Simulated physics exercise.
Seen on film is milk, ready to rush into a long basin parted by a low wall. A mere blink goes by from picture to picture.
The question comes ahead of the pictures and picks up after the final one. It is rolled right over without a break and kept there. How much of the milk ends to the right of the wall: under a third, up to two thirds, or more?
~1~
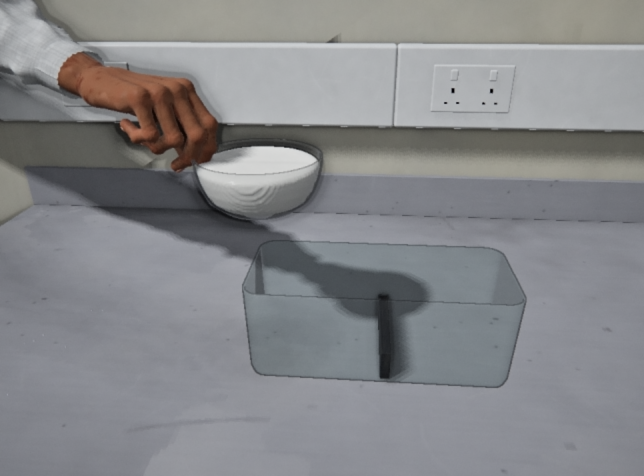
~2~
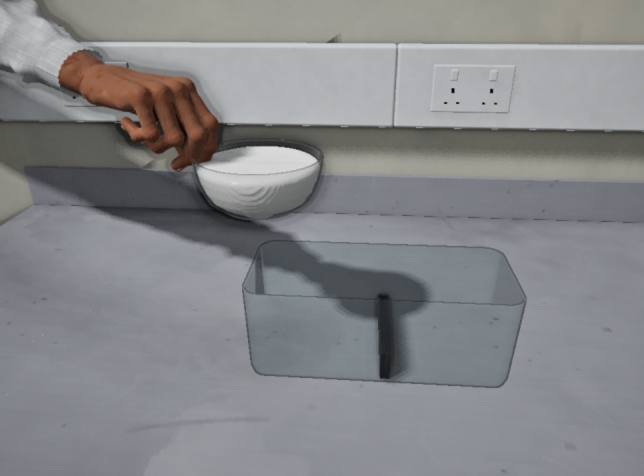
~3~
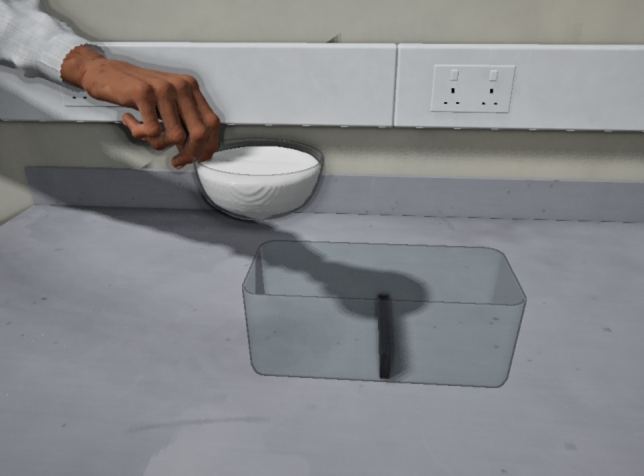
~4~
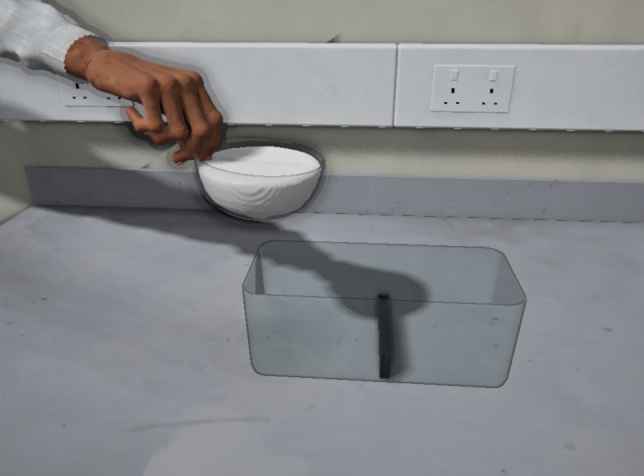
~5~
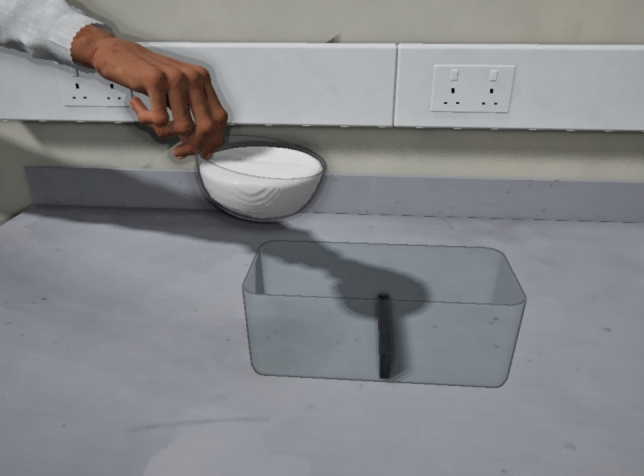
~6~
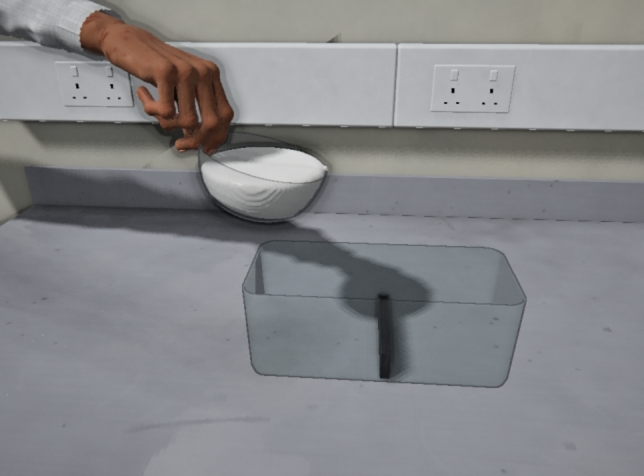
Smaller than a third.
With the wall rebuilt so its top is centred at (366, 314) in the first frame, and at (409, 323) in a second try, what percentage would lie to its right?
Well, it's close to 50 per cent for the first one, then 5 per cent for the other.
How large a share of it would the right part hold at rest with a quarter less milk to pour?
Near 5 in a hundred.
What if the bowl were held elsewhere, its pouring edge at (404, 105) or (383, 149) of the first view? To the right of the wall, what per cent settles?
90 % and 80 %.
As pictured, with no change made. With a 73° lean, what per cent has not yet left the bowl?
Around 30 in a hundred.
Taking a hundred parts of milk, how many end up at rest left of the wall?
About 75 per cent.
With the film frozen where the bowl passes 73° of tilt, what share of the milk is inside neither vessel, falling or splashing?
It's close to 35 %.
A moment on, the bowl is tipped part way and 30 per cent is still to pour, 25 is left of the wall and 9 right of it.
Next, the bowl is tipped right over and 2 per cent is still to pour, 75 is left of the wall and 20 right of it.
Then the bowl is tipped right over and 0 per cent is still to pour, 78 is left of the wall and 22 right of it.
Later the bowl is tipped right over and 0 per cent is still to pour, 76 is left of the wall and 23 right of it.
At rest 76 per cent lies left of the wall, 23 right of it and 0 outside.
